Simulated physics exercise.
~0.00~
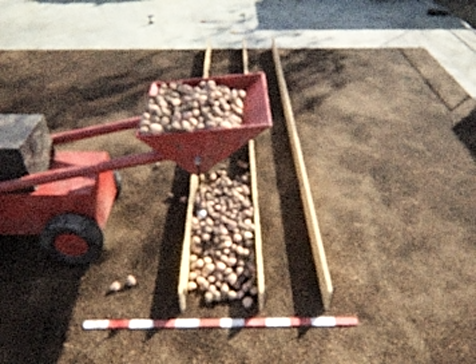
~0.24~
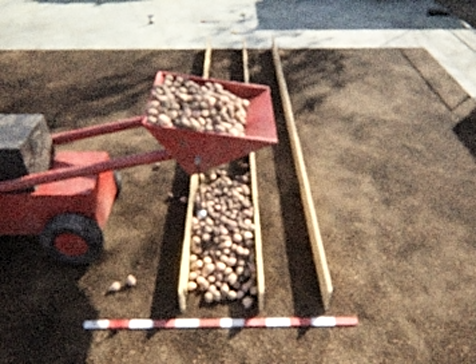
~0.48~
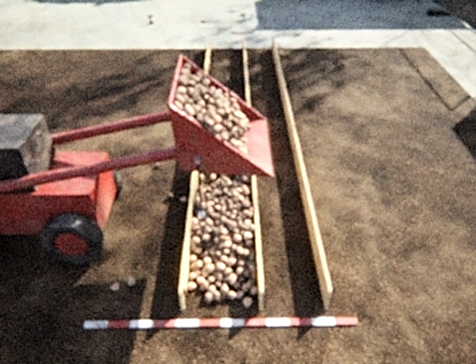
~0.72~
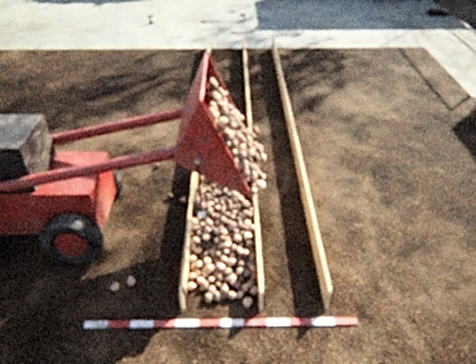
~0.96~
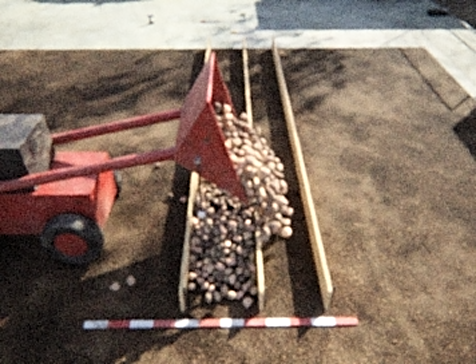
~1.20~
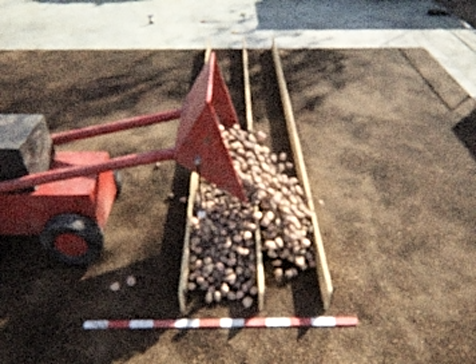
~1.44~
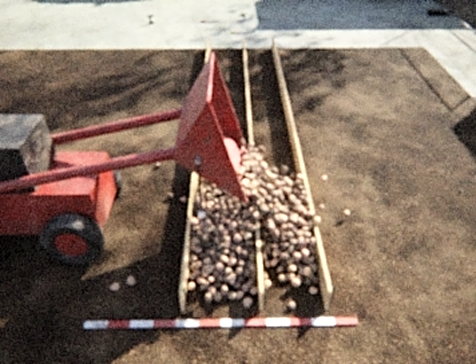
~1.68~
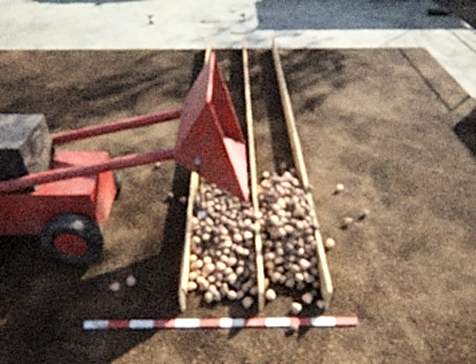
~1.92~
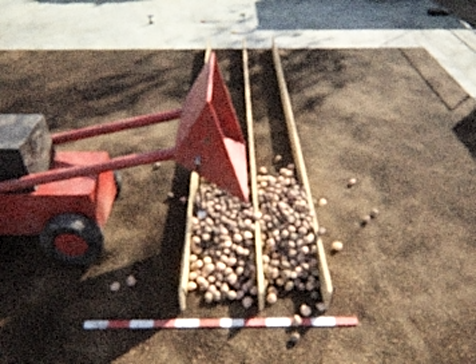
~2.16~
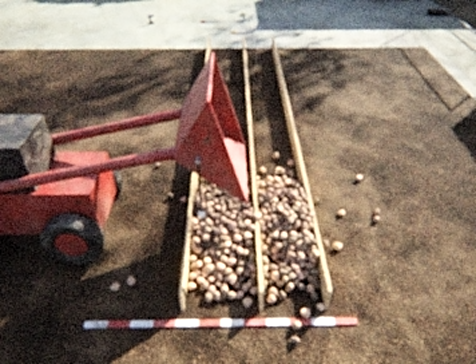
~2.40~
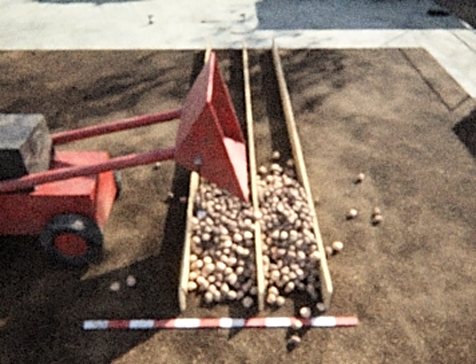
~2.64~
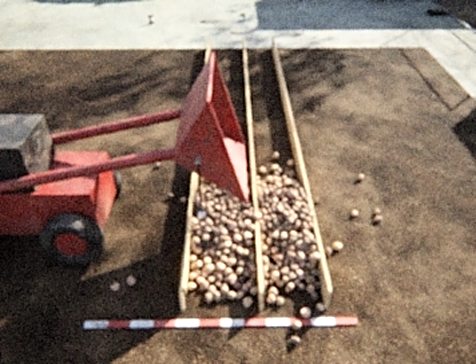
Red loader bucket tipping rounded cobbles between low boards, stones spilling into the far bay and a few rolling out to the right.
